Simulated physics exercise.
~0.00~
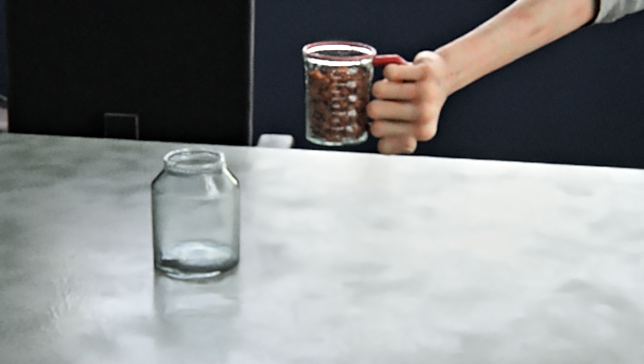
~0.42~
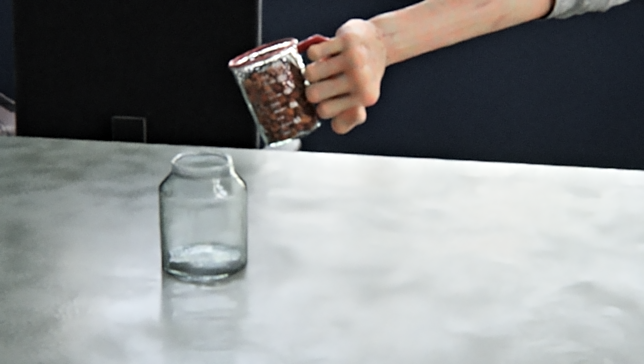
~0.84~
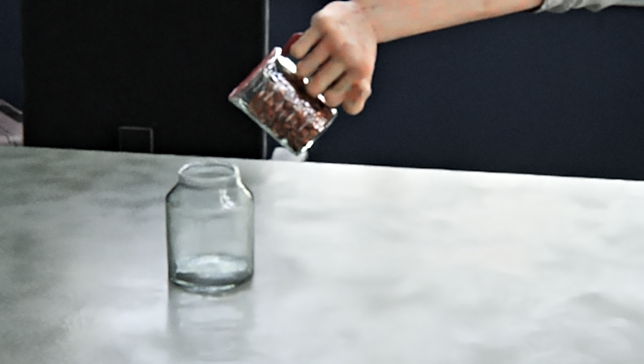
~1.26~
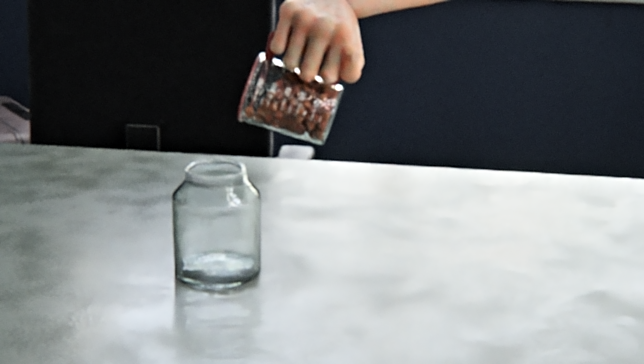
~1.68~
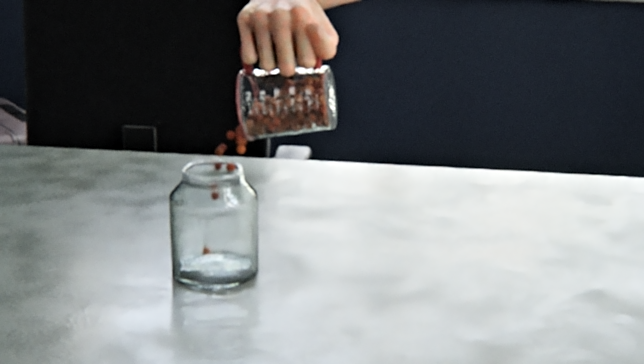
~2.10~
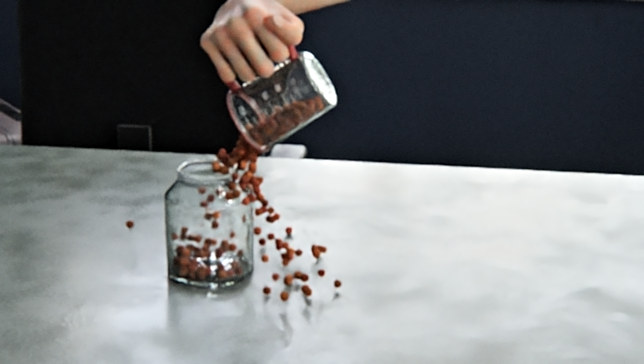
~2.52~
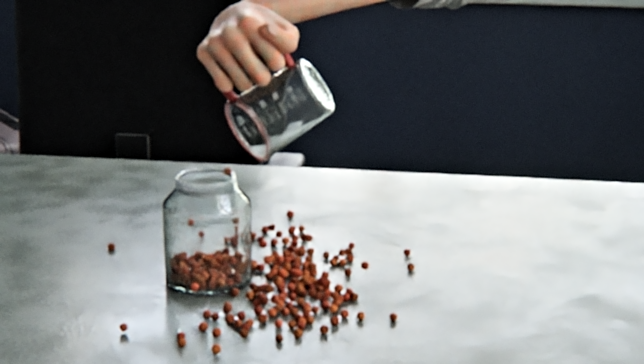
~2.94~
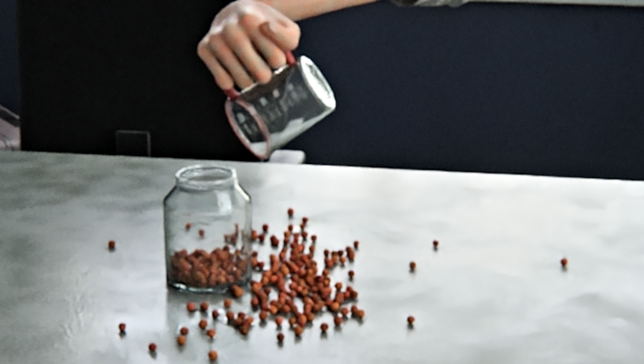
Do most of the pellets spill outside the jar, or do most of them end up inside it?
Most of the pellets spill outside the jar and scatter over the table. Only some of them end up inside it, and the cup is left empty.
